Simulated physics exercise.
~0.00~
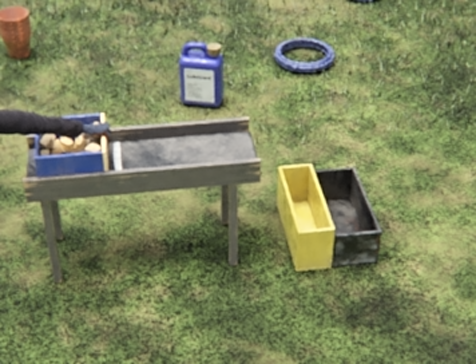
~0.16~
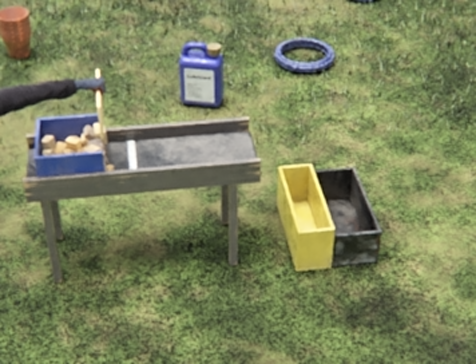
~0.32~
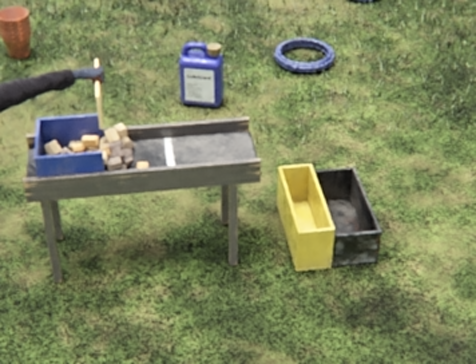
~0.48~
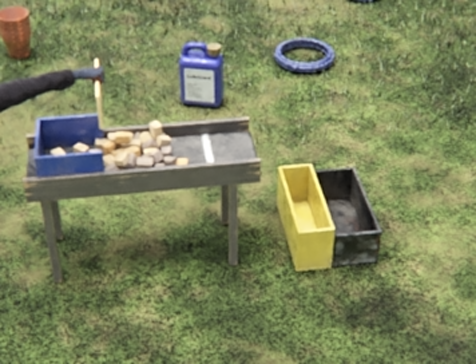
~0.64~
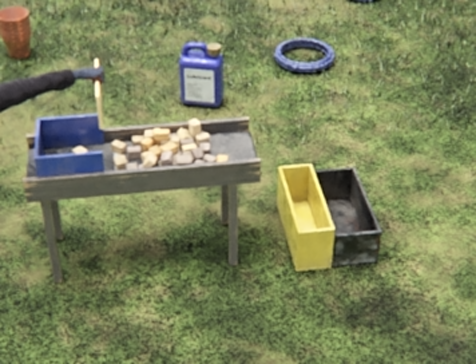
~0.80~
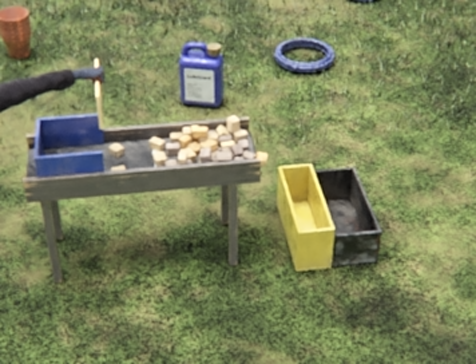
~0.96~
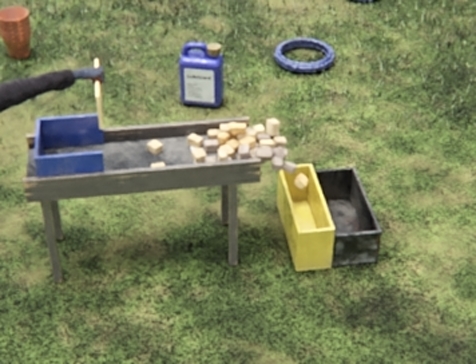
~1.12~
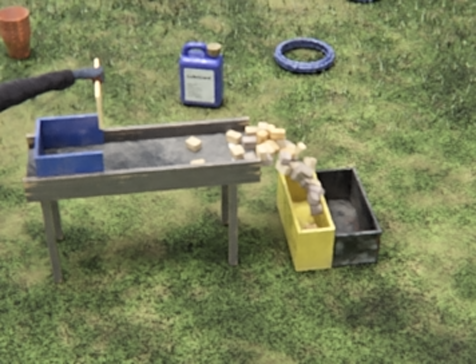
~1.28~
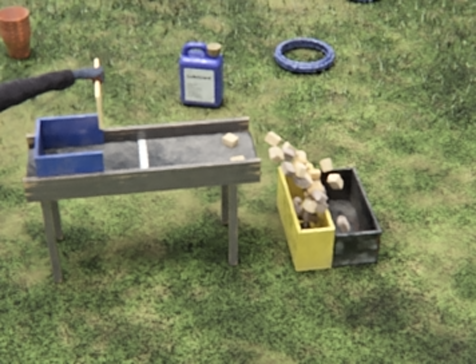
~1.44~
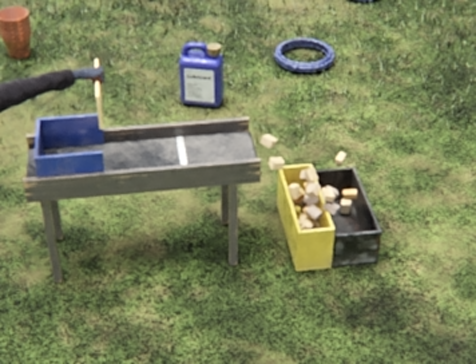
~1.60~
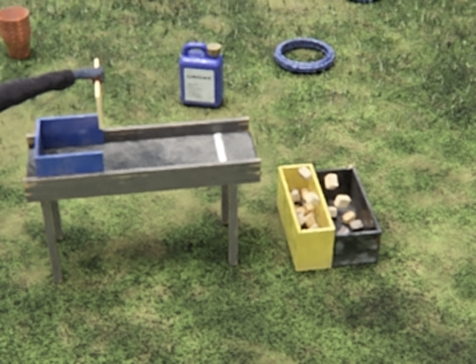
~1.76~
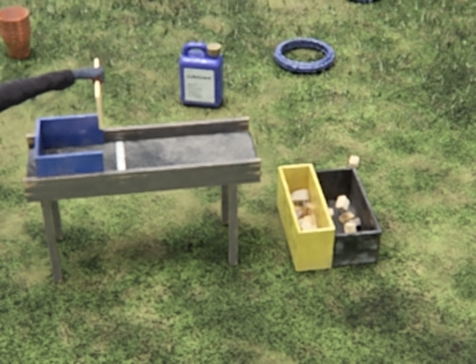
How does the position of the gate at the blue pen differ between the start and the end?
At the start the gate was down at the right end of the blue pen, closing it off from the belt. By the end it was raised, standing up above the pen with the arm still at it.
